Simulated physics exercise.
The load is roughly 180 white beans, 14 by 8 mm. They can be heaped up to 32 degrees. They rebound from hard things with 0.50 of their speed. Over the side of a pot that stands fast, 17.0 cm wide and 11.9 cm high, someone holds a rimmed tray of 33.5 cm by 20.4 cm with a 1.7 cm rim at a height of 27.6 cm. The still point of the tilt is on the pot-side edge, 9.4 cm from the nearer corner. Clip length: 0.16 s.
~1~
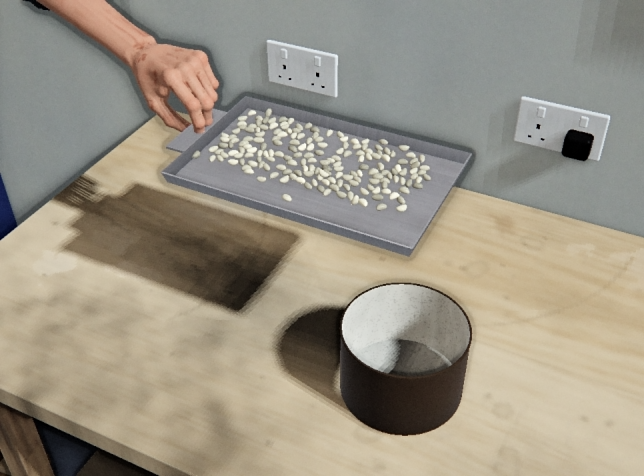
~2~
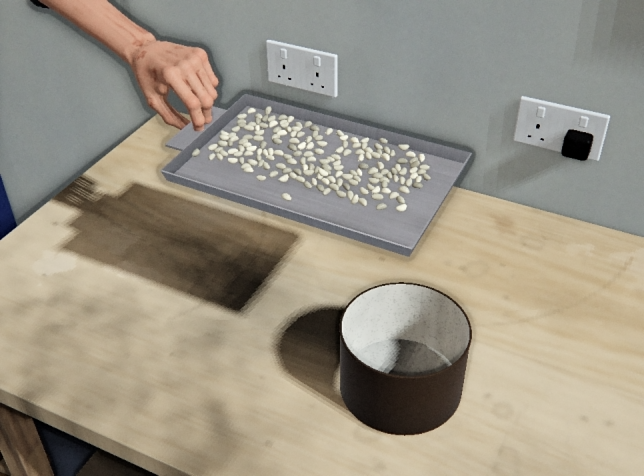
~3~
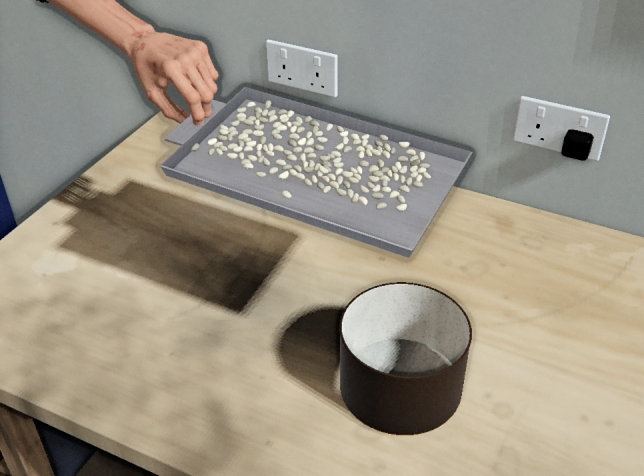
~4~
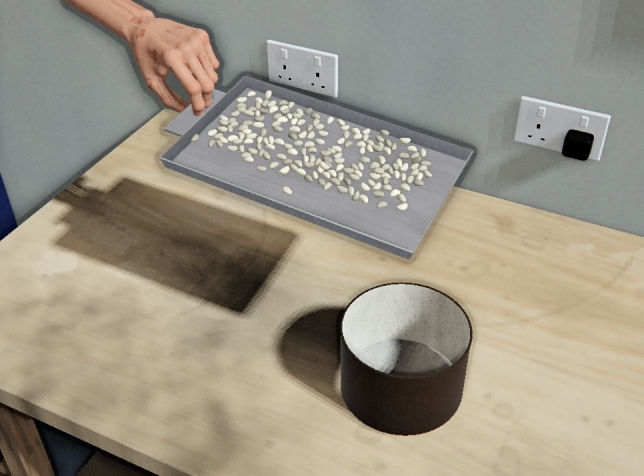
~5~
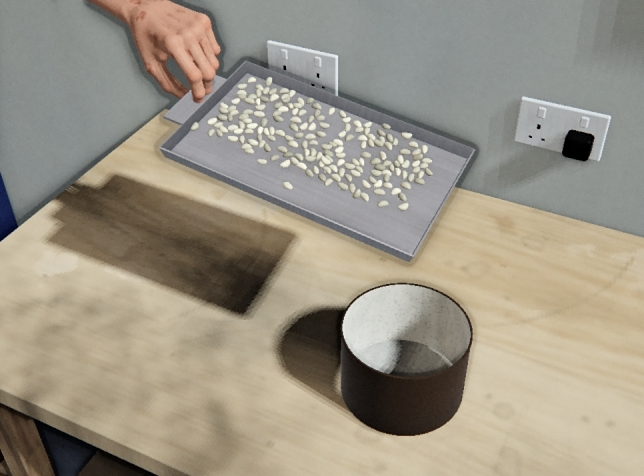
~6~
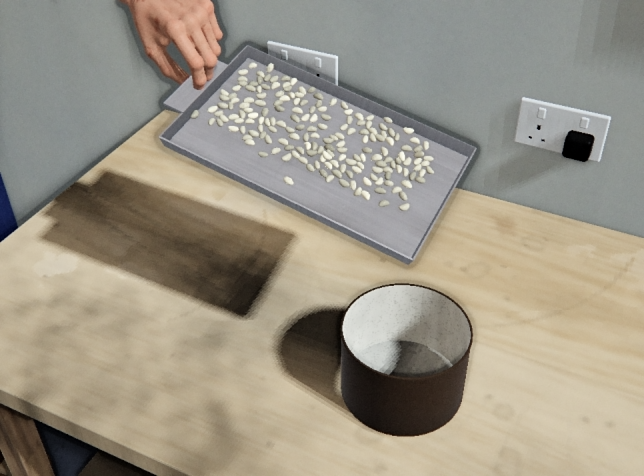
On a pale wooden worktop by a grey wall with sockets, a hand holds a grey rimmed tray of scattered white beans near a dark, empty pot, then gradually raises the tray's left side, tilting it gently rightward.
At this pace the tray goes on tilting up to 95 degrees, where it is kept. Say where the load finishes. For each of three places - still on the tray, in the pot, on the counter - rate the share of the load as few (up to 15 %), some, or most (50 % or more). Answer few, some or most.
Tray: Few; pot: Most; counter: Some.
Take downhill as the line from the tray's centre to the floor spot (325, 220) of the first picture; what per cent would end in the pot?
About 70 per cent.
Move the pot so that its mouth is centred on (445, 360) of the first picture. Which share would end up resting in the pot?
Roughly 100 percent would end up there.
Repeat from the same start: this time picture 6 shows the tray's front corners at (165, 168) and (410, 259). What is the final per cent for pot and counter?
Pot: 70, counter: 30.
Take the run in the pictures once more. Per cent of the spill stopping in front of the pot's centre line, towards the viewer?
Near 80 in a hundred.
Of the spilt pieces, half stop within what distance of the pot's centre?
Distance: Some 32 cm.
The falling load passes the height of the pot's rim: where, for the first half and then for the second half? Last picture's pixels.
I'd mark about (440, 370) for the first half, then (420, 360) for the second.
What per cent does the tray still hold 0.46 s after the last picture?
65 %, give or take.
Then, 0.27 s after the last picture, tilt 54 degrees; the tray holds 100 %, the pot 0 %.
Then, 0.46 s after the last picture, tilt 82 degrees; the tray holds 65 %, the pot 0 %.
Then, 0.76 s after the last picture, tilt 95 degrees; the tray holds 0 %, the pot 55 %.
In the end, tray 0 %, pot 60 %, counter 40 %.
